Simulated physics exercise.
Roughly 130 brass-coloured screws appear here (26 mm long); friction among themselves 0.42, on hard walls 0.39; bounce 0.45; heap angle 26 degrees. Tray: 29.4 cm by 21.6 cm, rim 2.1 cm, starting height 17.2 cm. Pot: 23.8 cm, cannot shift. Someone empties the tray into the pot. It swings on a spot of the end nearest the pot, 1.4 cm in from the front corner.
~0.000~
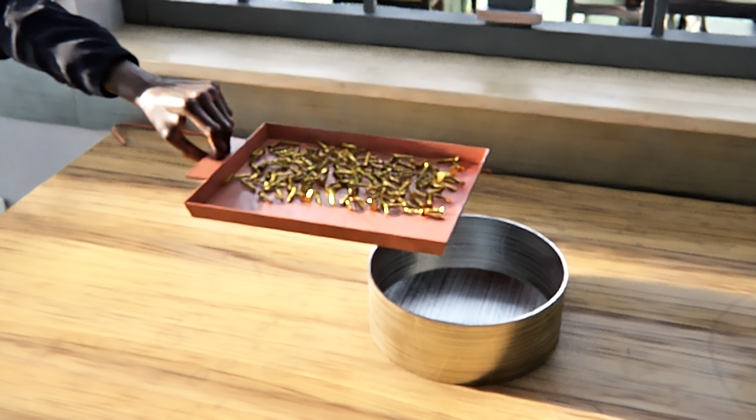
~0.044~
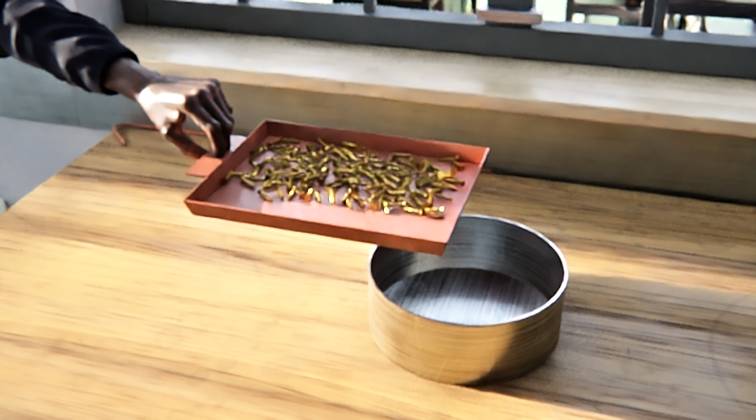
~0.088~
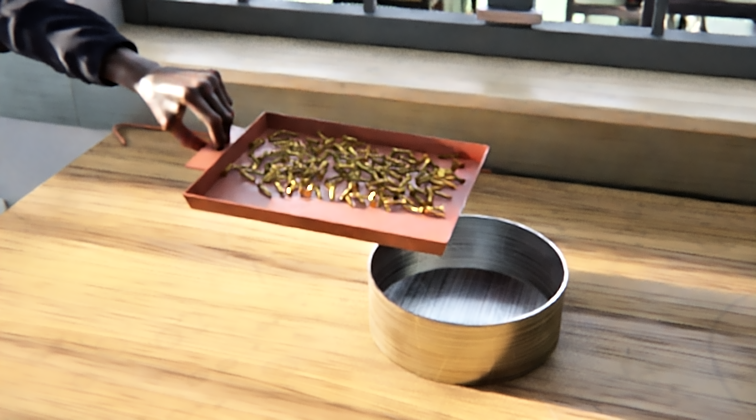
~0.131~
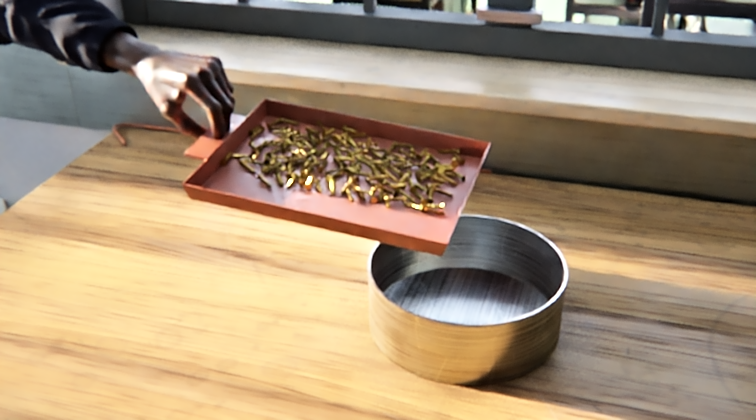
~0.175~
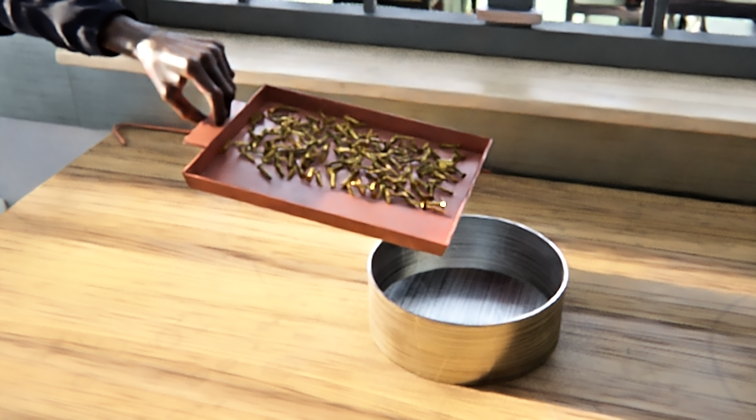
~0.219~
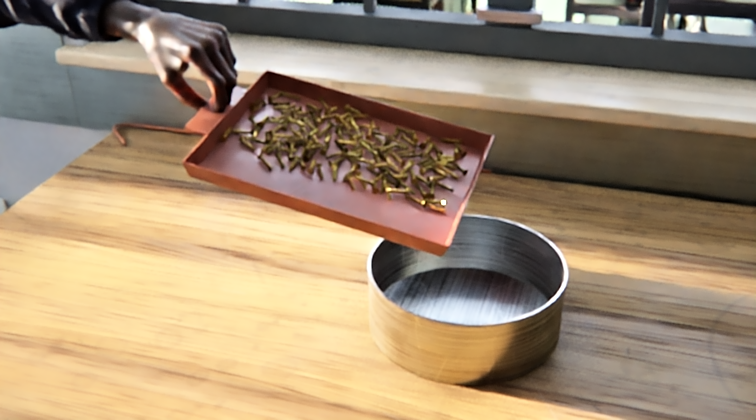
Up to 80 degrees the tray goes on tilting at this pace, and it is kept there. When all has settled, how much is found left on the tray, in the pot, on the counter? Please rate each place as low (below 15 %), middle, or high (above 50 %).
Tray: Low, pot: Middle, counter: High.
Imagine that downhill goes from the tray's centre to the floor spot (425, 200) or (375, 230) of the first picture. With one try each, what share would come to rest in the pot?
Some 80 and 5 per cent.
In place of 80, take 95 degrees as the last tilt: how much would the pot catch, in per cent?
Around 30 per cent, then.
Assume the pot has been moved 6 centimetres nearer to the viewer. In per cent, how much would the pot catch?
In that case about 90 percent would end up there.
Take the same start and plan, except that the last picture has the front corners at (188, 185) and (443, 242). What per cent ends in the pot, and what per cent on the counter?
Split: Pot = 0, counter = 95.
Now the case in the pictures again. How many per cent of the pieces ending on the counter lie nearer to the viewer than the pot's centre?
Estimate: Close to 100 per cent of the pieces.
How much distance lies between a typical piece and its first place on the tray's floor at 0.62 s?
Displacement on the tray: Roughly 8 cm.
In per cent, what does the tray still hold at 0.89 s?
Around 70 percent of it.
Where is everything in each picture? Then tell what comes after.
Tray tilt 0 degrees, front corners at (190, 201) and (442, 238); middle of the pieces at (344, 173); pot at (467, 264), in the first frame.
Tray tilt 1 degrees, front corners at (190, 198) and (442, 238); middle of the pieces at (344, 171), in the second frame.
Tray tilt 3 degrees, front corners at (190, 192) and (442, 239); middle of the pieces at (344, 166), in the third frame.
Tray tilt 6 degrees, front corners at (189, 182) and (443, 239), lowest corner right front; middle of the pieces at (344, 159), in the fourth frame.
Tray tilt 9 degrees, front corners at (189, 171) and (444, 240), lowest corner right front; middle of the pieces at (345, 151), in the fifth frame.
Tray tilt 13 degrees, front corners at (189, 160) and (445, 241), lowest corner right front; middle of the pieces at (358, 147); pot at (467, 264). The tray's pace is about 80 degrees a second, in the sixth frame.
Then, at 0.62 s, tilt 45 degrees; the tray holds 100 %, the pot 0 %.
Then, at 0.89 s, tilt 66 degrees; the tray holds 70 %, the pot 0 %.
After 1.27 s, tilt 80 degrees; the tray holds 15 %, the pot 25 %.
In the end, at 2.5 s, tray 5 %, pot 30 %, counter 65 %.
